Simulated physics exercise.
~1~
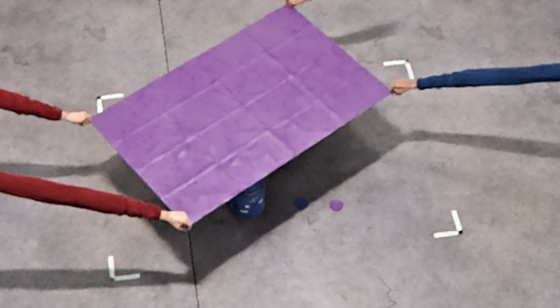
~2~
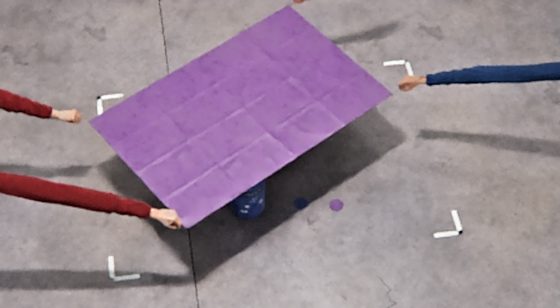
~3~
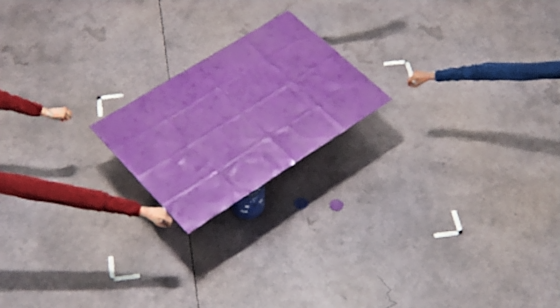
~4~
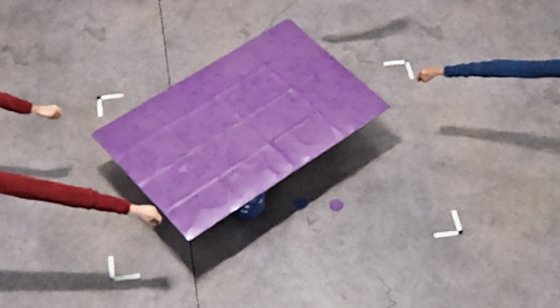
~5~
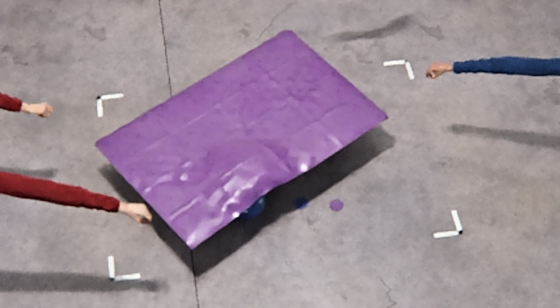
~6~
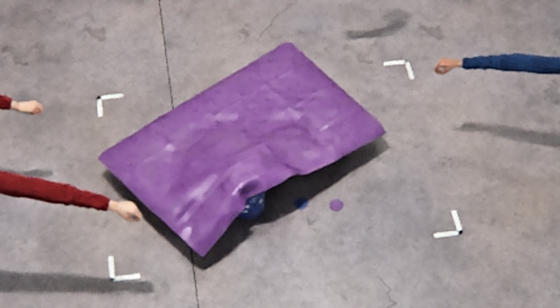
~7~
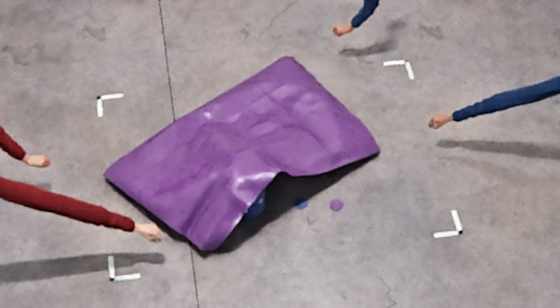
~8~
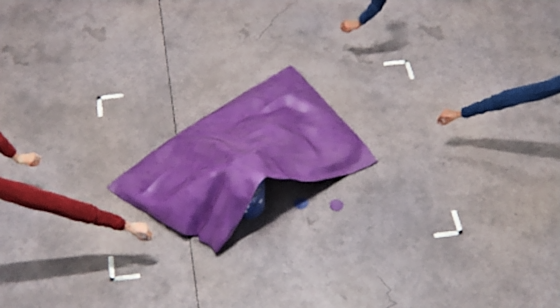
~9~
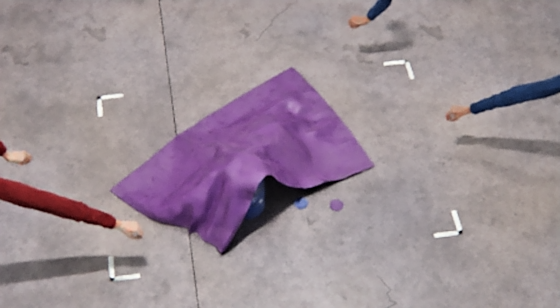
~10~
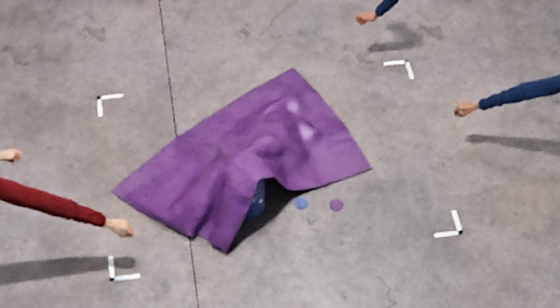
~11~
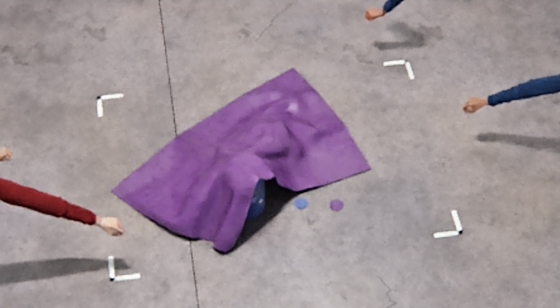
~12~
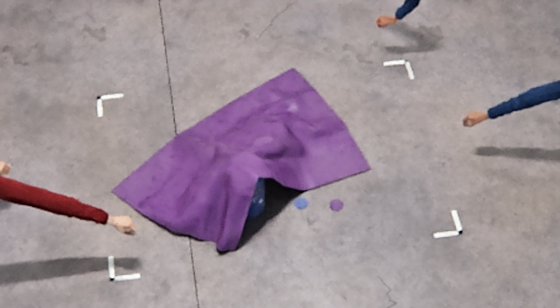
A creased purple sheet is held stretched out by hands above a grey concrete floor marked with white corner brackets, seen from high above. Red-sleeved arms reach in from the left and a blue-sleeved arm from the right, while a blue bucket shows under the near edge, with a small blue disc and a purple plate to its right. The hands let go and draw back, and the sheet sinks, rippling and buckling near the bucket. It settles draped in folds, its near edge lifted around the partly visible bucket, with the disc and plate still uncovered.
